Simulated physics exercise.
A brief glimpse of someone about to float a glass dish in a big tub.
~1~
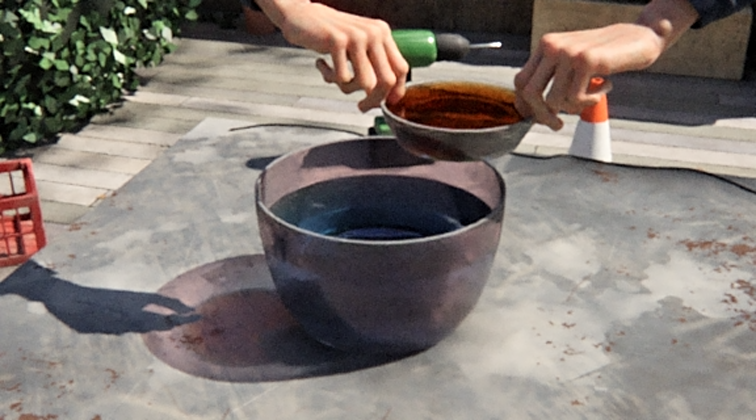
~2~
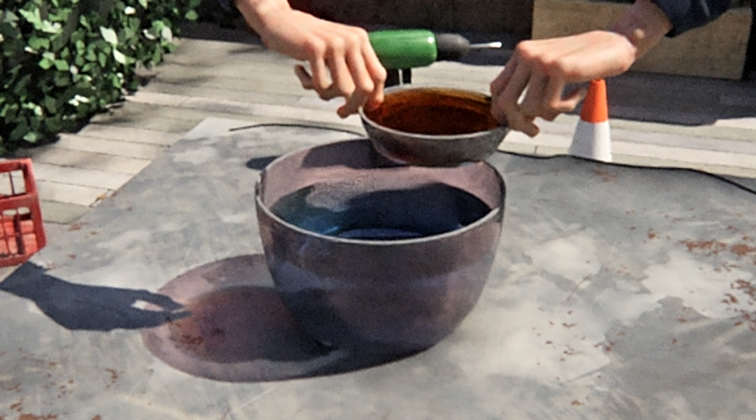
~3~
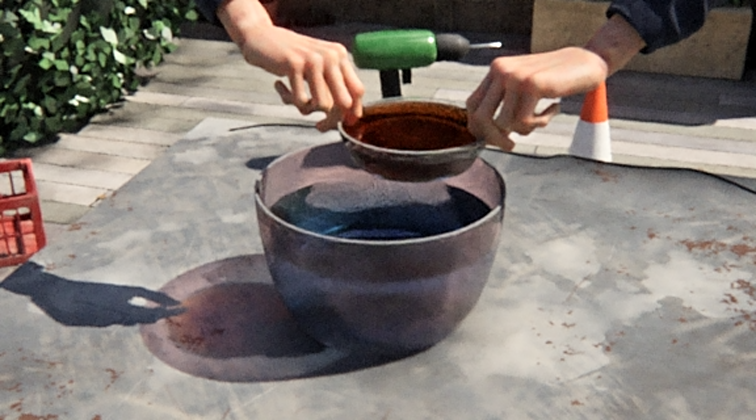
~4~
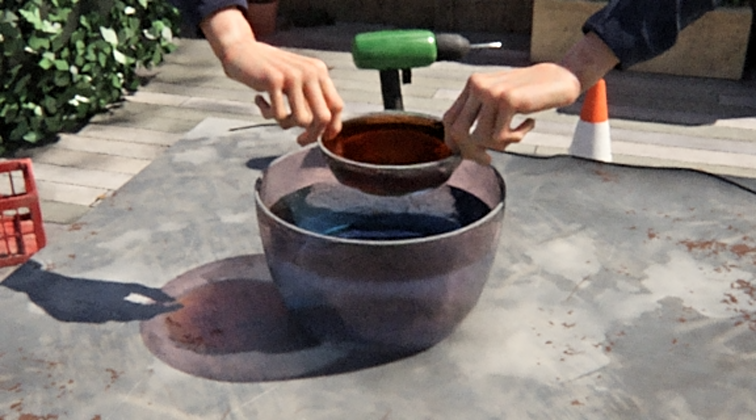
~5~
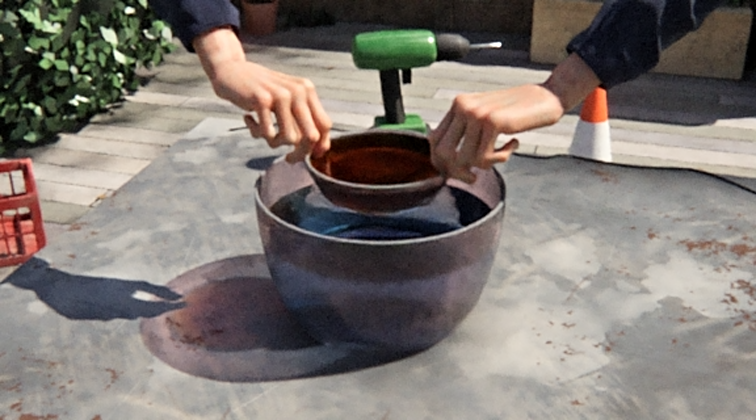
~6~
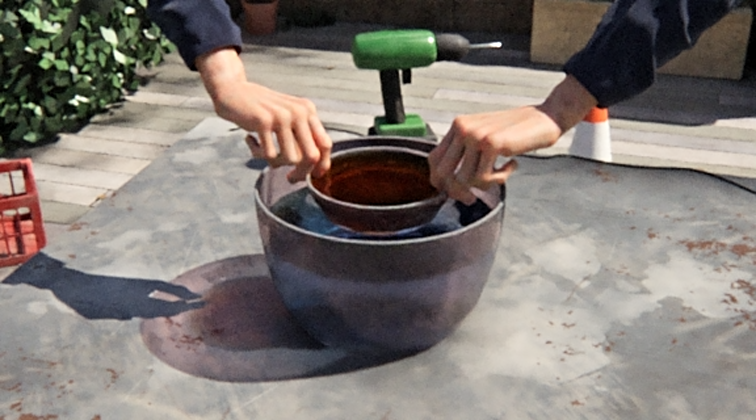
In this clip, two hands hold a small round dish nearly full of reddish-brown liquid above a big tub on a paved surface, then move it left and lower it inside the rim, just over the dark liquid.
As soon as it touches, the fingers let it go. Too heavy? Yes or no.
Yes.
A moment on, the dish dips into the water.
Further on, water pours in over its rim.
When it is over, the dish lies on the bottom.
